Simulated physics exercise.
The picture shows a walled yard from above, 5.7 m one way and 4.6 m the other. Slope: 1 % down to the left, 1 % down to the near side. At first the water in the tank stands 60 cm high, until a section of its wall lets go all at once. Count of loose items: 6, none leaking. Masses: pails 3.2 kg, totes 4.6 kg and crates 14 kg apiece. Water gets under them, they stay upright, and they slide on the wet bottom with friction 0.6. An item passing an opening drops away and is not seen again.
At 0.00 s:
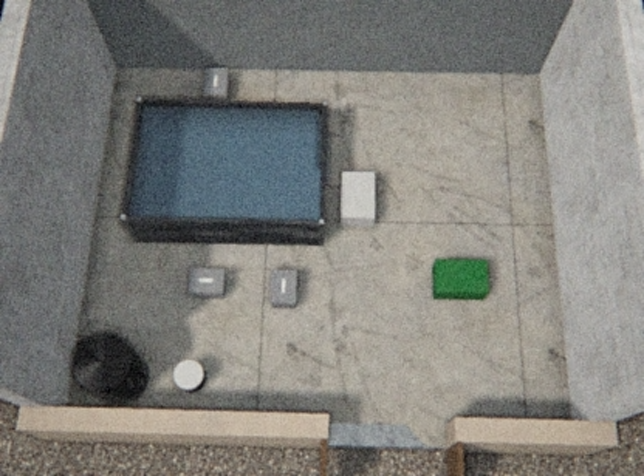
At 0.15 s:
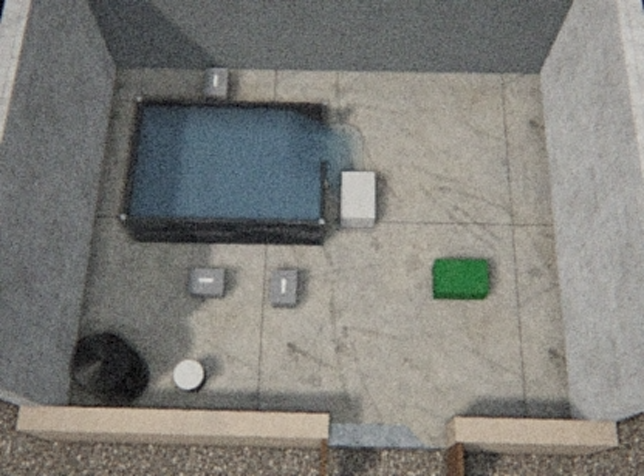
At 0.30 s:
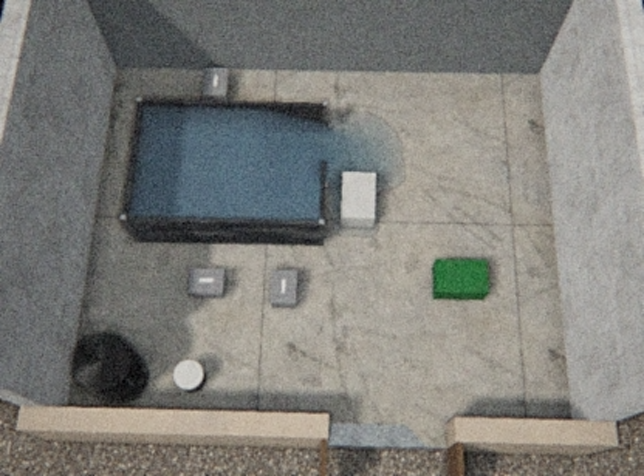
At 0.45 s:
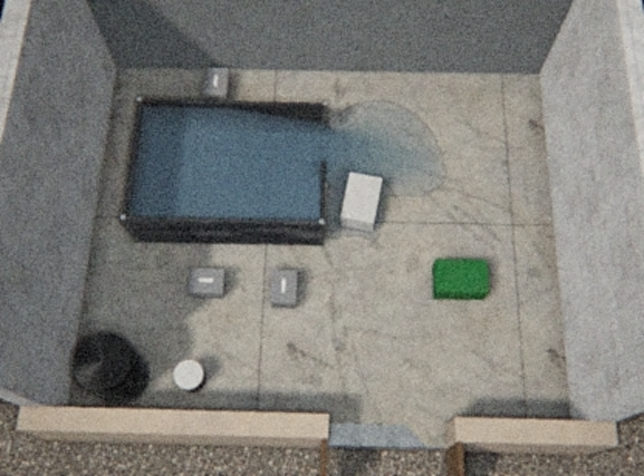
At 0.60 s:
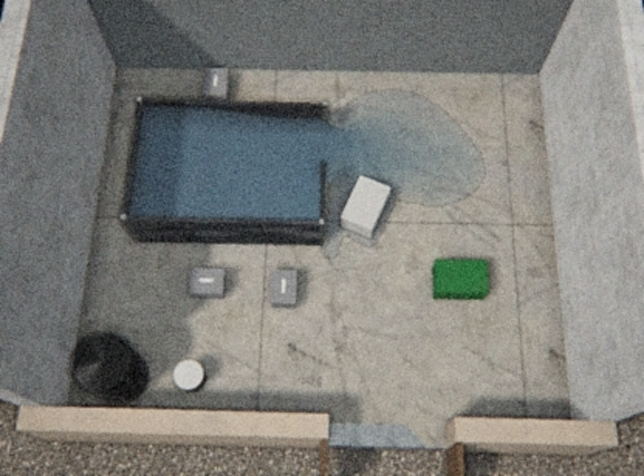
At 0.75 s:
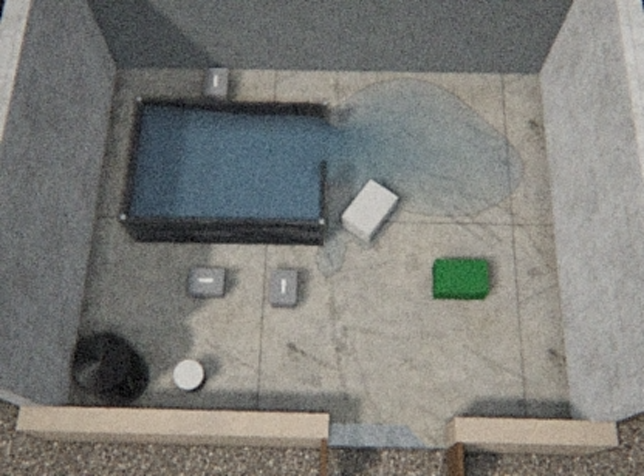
The video shows a walled yard from above, where water pours from the right side of a dark-framed tank and spreads rightward across the floor, turning a white box clockwise and shifting it slightly while a green crate stays still.
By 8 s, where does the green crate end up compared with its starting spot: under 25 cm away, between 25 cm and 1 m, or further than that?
The green crate ends up more than 1 m away.
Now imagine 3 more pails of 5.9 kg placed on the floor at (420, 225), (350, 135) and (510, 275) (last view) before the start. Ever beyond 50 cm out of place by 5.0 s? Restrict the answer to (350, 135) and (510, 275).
Beyond the mark, beyond the mark.
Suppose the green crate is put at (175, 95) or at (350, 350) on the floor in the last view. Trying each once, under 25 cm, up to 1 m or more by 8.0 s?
Well, the first time it keeps still, and the second time it drifts a modest way.
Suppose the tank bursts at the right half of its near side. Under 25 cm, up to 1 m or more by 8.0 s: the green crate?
In that scenario the green crate would have stayed in place.
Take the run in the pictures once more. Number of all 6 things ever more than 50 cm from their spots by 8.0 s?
Counting them up, I find 3.
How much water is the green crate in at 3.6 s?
Around 5 cm.
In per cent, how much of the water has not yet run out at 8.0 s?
Close to 90 in a hundred parts remain.
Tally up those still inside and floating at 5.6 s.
Tally: 0 of them.
After 1.6 s the green crate is near (462, 276), 0.0 m from its start, aground; 0 of 6 are out; 0 afloat.
After 3.6 s the green crate is near (455, 279), 0.1 m from its start, aground; 0 of 6 are out; 0 afloat.
After 5.6 s the green crate is near (359, 332), 1.4 m from its start, aground; 0 of 6 are out; 0 afloat.
After 8.0 s the green crate is near (264, 333), 2.4 m from its start, aground; 0 of 6 are out; 2 afloat.
